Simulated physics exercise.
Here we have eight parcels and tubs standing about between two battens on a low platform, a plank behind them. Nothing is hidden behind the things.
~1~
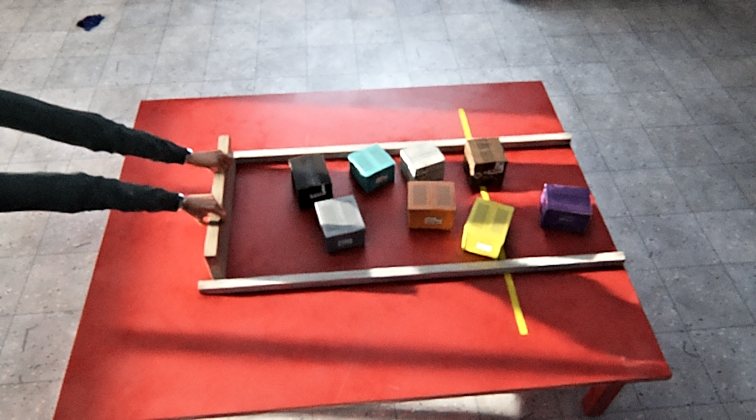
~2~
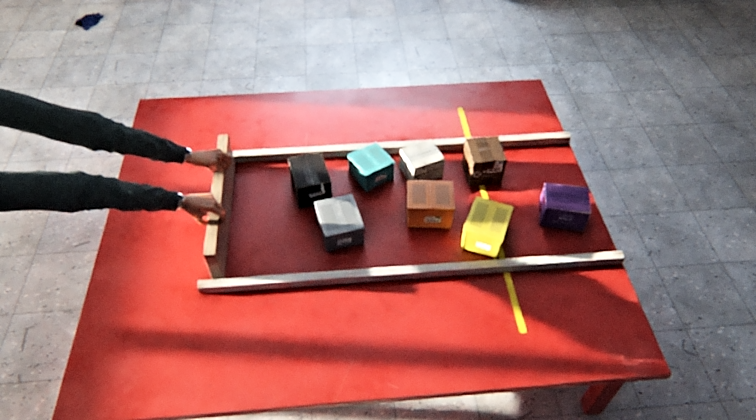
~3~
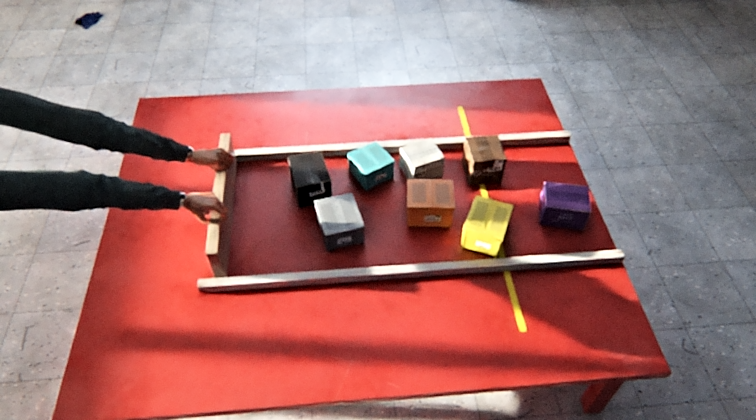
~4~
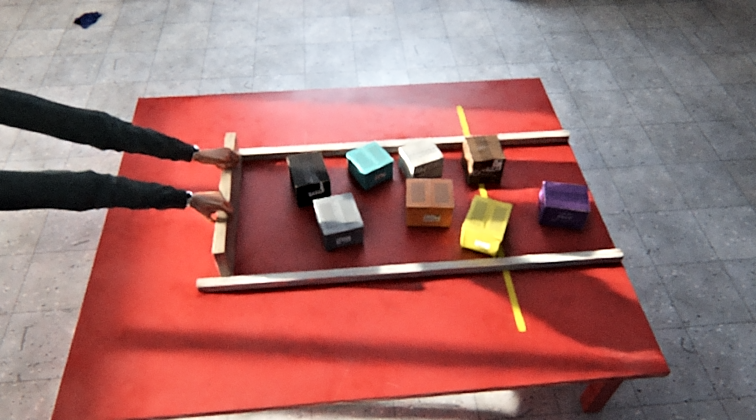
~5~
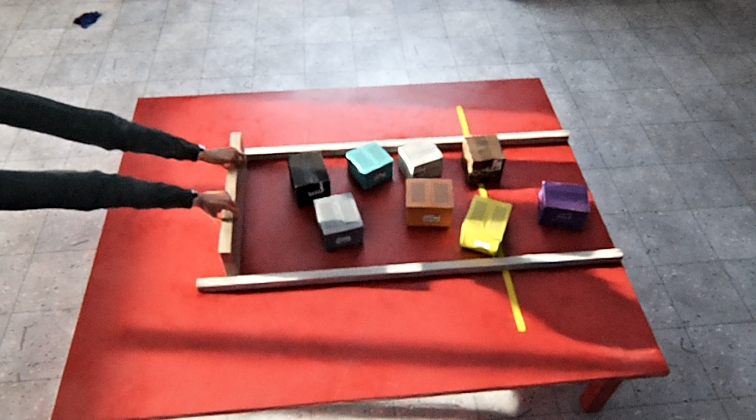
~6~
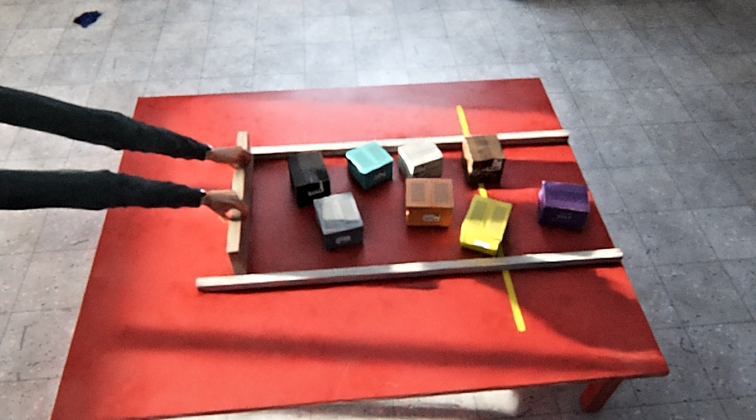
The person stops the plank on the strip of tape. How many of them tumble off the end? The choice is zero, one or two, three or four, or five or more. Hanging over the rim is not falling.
Outcome: The number that fall off is one or two.
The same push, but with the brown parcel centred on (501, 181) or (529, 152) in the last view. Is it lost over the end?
In turn it survives; goes over.
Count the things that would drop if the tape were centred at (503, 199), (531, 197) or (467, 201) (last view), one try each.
It would be 2, 3 and 0.
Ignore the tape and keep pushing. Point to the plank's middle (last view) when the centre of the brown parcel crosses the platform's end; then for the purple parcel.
For the brown parcel at (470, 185), for the purple parcel at (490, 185).
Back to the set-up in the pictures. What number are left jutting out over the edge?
Overhanging: 1.
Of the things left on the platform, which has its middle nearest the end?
That is the purple parcel.
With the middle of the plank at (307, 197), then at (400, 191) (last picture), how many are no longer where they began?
By then 1, and 7.
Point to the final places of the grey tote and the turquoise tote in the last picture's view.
About (512, 212), and the other about (526, 154).
Soon after, none off yet; purple parcel at rest near (563, 205); brown parcel at rest near (482, 159); yellow tote at rest near (485, 226).
After that, none off yet; purple parcel at rest near (563, 205); brown parcel displaced about its own width near (521, 160); yellow tote displaced a little near (501, 229).
In the end, the number that fall off is one or two; gone, brown parcel.
